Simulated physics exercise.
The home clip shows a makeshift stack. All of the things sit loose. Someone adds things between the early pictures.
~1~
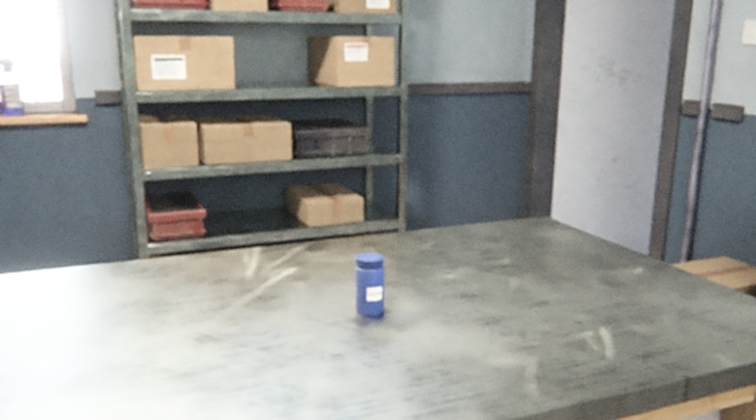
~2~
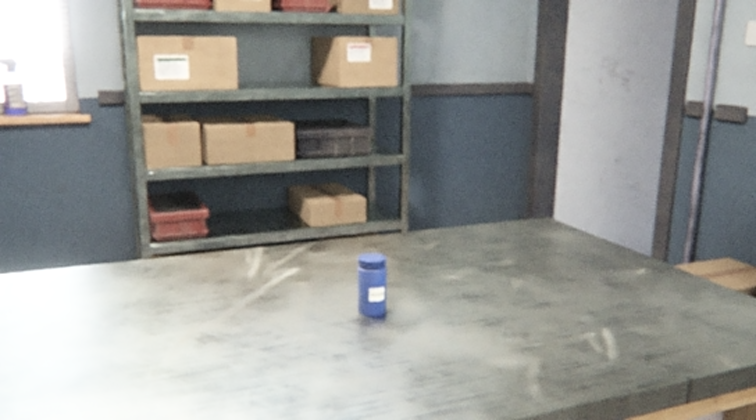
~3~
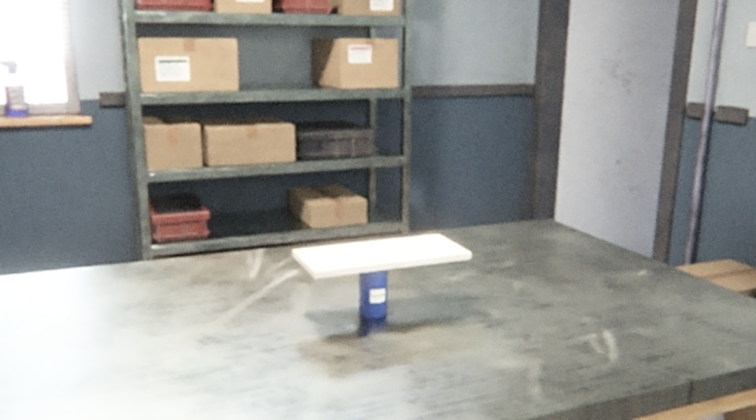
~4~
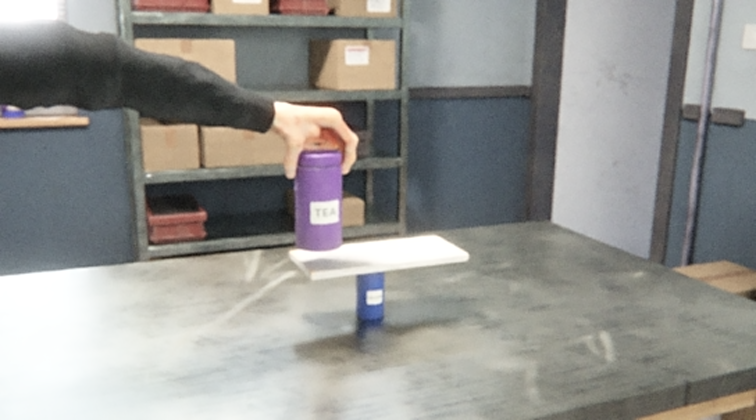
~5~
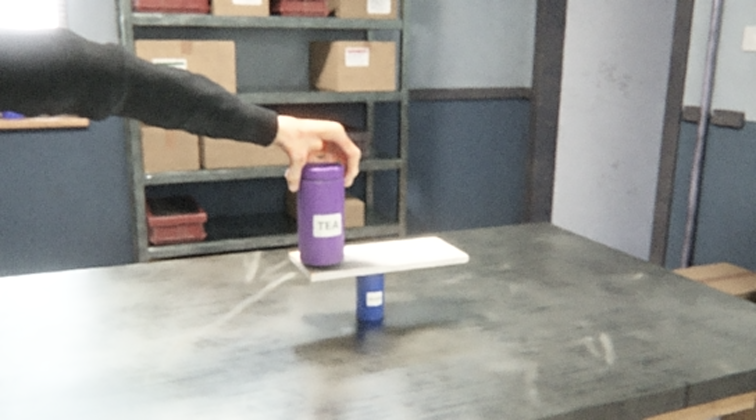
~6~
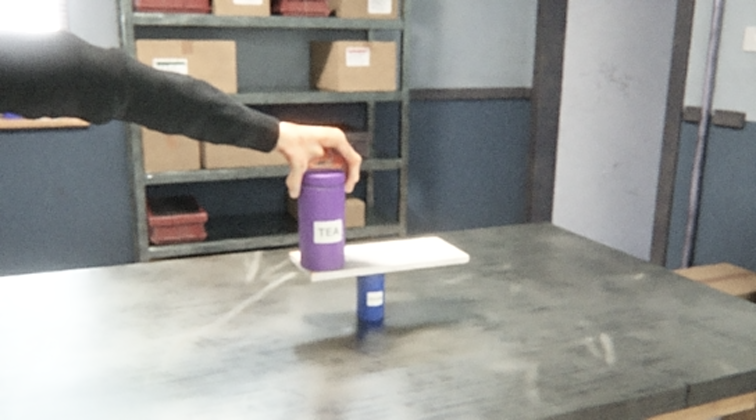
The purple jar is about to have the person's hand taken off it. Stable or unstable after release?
Unstable.
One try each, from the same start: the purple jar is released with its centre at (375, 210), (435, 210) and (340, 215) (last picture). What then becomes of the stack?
Stands firm, topples, topples.
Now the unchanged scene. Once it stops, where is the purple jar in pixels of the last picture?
At about (245, 327).
Then, 0.30 s after the last picture, purple jar now fallen; white board tipped 44° from how it was.
Then, 0.40 s after the last picture, white board tipped 69° from how it was.
Then, 0.60 s after the last picture, white board on its side.
Then, 1.00 s after the last picture, white board tipped 33° from how it was; blue shaker slid a little.
At rest, fallen, purple jar; moved from the start, white board; blue shaker in place. Seen from the same camera at the end, purple jar near (245, 327). The stack loses its balance.
